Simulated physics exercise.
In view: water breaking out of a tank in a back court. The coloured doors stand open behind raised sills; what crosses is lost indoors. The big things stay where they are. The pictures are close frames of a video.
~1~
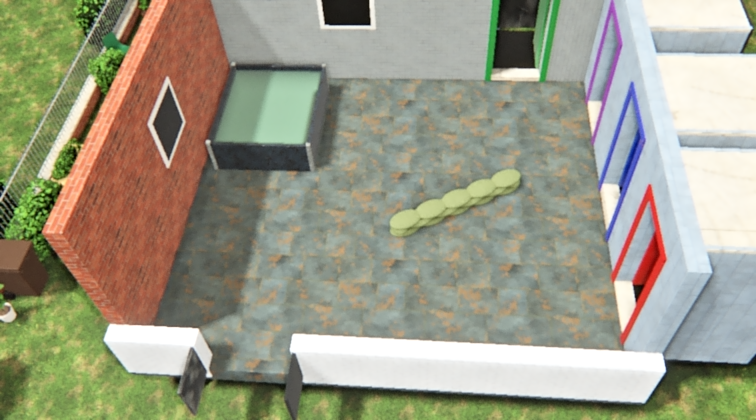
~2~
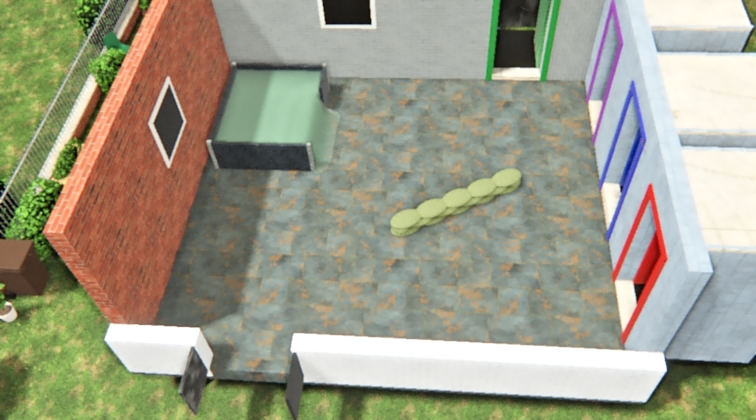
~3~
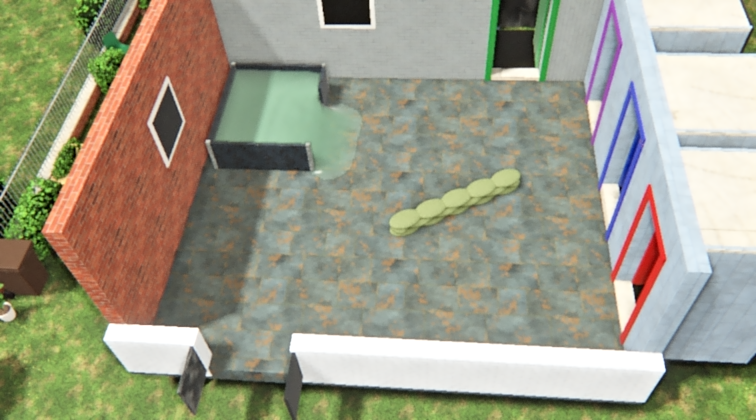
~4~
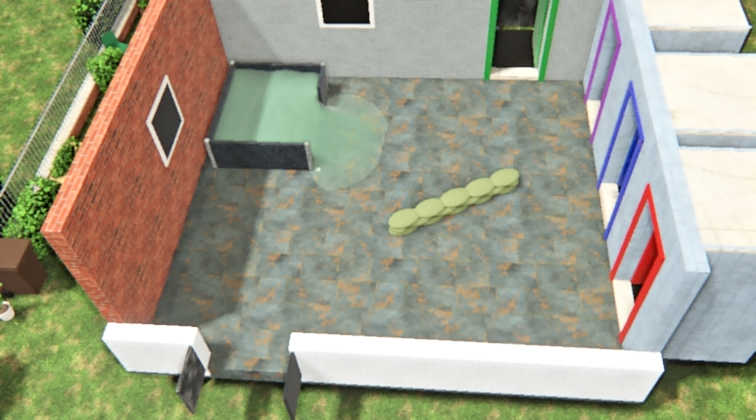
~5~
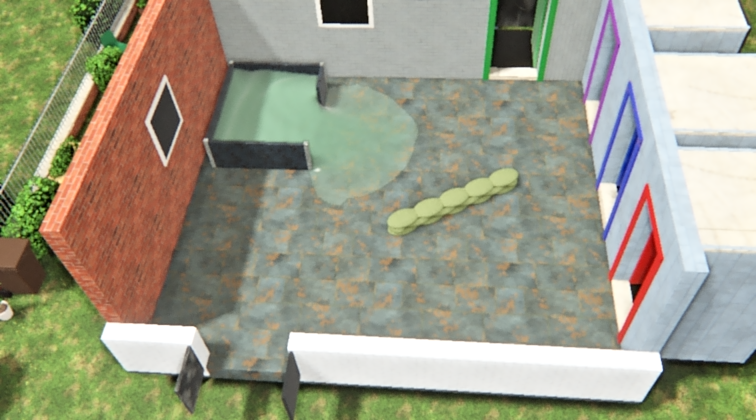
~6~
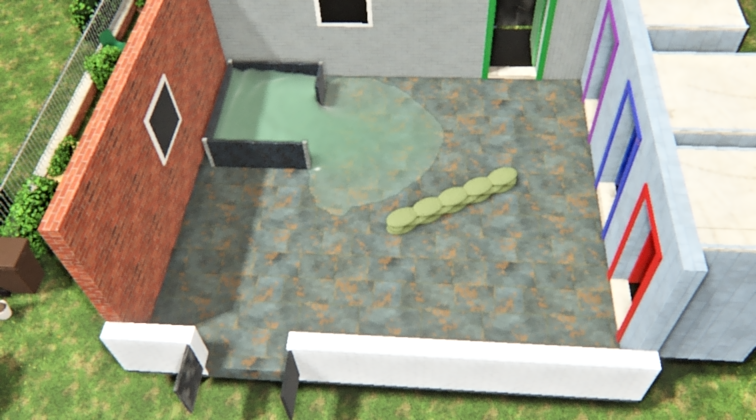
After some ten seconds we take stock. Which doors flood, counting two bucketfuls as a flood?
One by one: The purple door lets in a lot; the green door lets in a lot; the blue door admits no more than that; the red door admits no more than that.
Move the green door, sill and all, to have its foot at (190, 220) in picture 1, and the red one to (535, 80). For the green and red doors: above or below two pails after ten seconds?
One by one: Green door stays under; red door floods.
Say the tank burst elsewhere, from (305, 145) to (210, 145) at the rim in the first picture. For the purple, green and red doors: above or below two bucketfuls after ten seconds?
In short: Purple door holds; green door holds; red door floods.
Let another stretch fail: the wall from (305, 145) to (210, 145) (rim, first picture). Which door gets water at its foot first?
I say the door marked red.
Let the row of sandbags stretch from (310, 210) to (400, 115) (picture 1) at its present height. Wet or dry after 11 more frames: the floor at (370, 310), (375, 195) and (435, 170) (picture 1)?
One after the other: Clear, wet, covered.
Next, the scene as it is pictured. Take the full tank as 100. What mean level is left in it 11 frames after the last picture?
About 42 per cent.
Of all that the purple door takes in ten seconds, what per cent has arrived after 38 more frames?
About 100 per cent.
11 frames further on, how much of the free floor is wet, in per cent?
About 35 per cent.
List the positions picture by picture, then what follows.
In the first frame, the tank at (270, 106) is whole and still.
In the second frame, the front is at (330, 112), out from the gap at (316, 134).
In the third frame, water pours out at (316, 135) and has run to (349, 110).
In the fourth frame, the front is at (379, 114), out from the gap at (315, 134).
In the fifth frame, the front is at (413, 126), out from the gap at (314, 134).
In the sixth frame, water pours out at (313, 133) and has run to (438, 129).
A moment on, water covers 30 % of the floor; the purple door not reached, the green door not reached, the blue door not reached, the red door not reached.
Next, water covers 35 % of the floor; the purple door under two buckets in, the green door wet at the sill, nothing in, the blue door wet at the sill, nothing in, the red door not reached.
Then, water covers 45 % of the floor; the purple door over two buckets in, the green door wet at the sill, nothing in, the blue door wet at the sill, nothing in, the red door not reached.
Later, water covers 65 % of the floor; the purple door far over two buckets in, the green door over two buckets in, the blue door wet at the sill, nothing in, the red door wet at the sill, nothing in.
In the end, water covers 80 % of the floor; the purple door far over two buckets in, the green door over two buckets in, the blue door wet at the sill, nothing in, the red door wet at the sill, nothing in.
